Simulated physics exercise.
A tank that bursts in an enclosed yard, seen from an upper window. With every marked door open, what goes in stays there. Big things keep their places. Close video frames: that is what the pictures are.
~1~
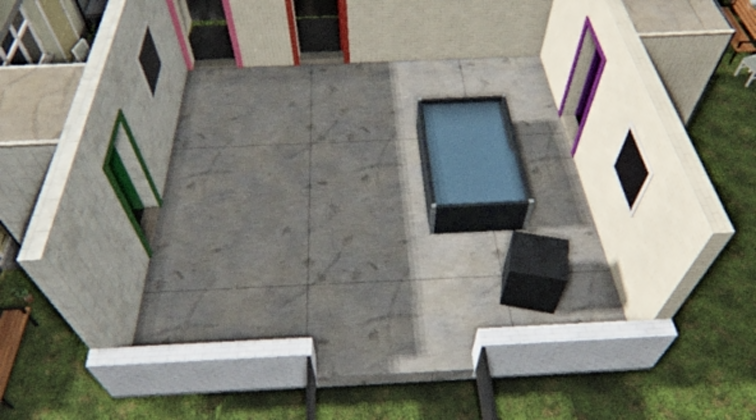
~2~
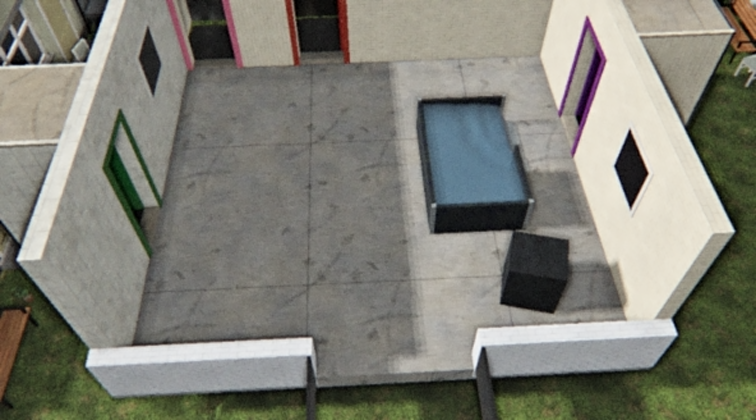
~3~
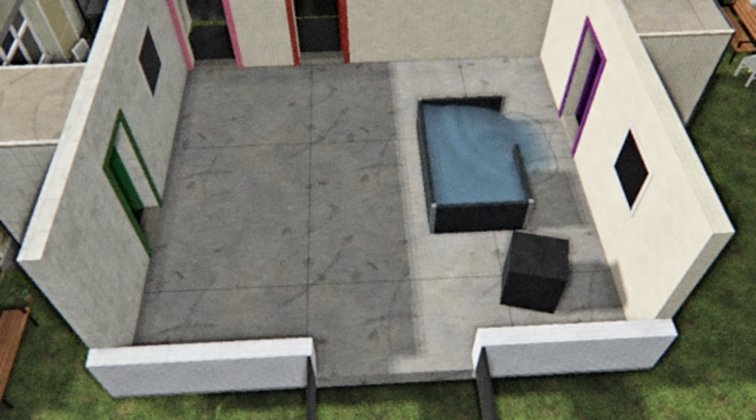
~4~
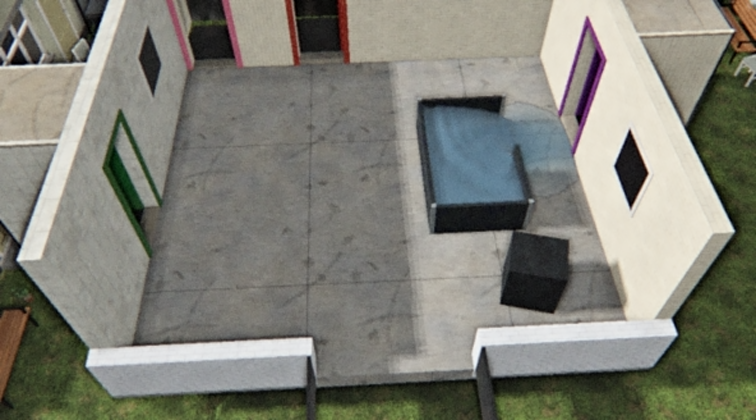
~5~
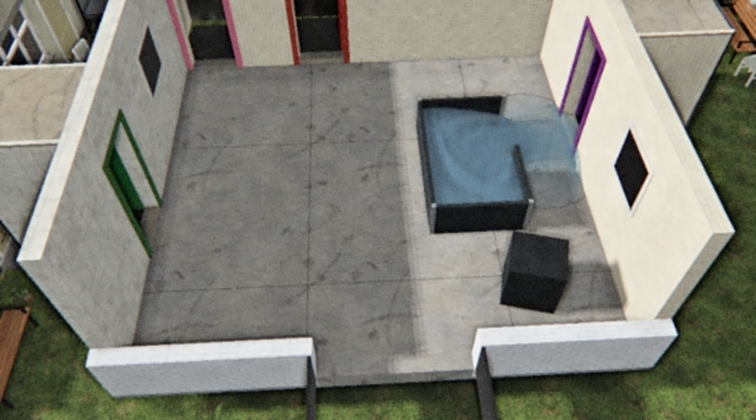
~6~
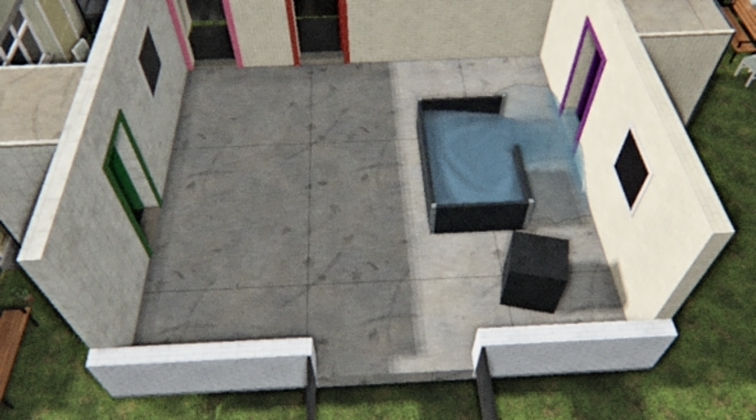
Water pours through a gap in the tank's right side and spreads toward the purple-framed door.
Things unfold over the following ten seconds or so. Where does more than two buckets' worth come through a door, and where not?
Through the pink door two buckets or less; through the green door two buckets or less; through the red door two buckets or less; through the purple door more than two buckets.
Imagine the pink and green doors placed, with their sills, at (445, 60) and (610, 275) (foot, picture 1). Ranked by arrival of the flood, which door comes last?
That would be the red-painted one.
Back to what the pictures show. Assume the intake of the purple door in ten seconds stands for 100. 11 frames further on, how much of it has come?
Close to 60 %.
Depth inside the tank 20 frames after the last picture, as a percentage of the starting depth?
32 percent or thereabouts.
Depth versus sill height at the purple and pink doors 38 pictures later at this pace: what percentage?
Depth ratios, approx.: 160 and 70 percent.
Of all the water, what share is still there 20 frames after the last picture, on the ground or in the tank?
Roughly 74 per cent.
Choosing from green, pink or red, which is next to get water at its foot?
The red door.
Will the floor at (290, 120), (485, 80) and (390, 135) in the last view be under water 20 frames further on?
In turn, the points end up high and dry, soaked and high and dry.
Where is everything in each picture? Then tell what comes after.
The open tank at (471, 151) is whole and still, in the first picture.
Water pours out at (505, 139) and has run to a hidden place, in the second picture.
Water pours out at (504, 141) and has run to (551, 170), in the third picture.
The front is at (576, 172), out from the gap at (504, 142), in the fourth picture.
The front is at (554, 104), out from the gap at (504, 142), in the fifth picture.
Water pours out at (504, 141) and has run to (549, 89), in the sixth picture.
A moment on, water covers 10 % of the floor; the pink door not reached, the green door not reached, the red door not reached, the purple door far over two buckets in.
Next, water covers 15 % of the floor; the pink door not reached, the green door not reached, the red door not reached, the purple door far over two buckets in.
Then, water covers 30 % of the floor; the pink door not reached, the green door not reached, the red door wet at the sill, nothing in, the purple door far over two buckets in.
Later, water covers 65 % of the floor; the pink door wet at the sill, nothing in, the green door not reached, the red door wet at the sill, nothing in, the purple door far over two buckets in.
In the end, water covers 90 % of the floor; the pink door under two buckets in, the green door wet at the sill, nothing in, the red door wet at the sill, nothing in, the purple door far over two buckets in.
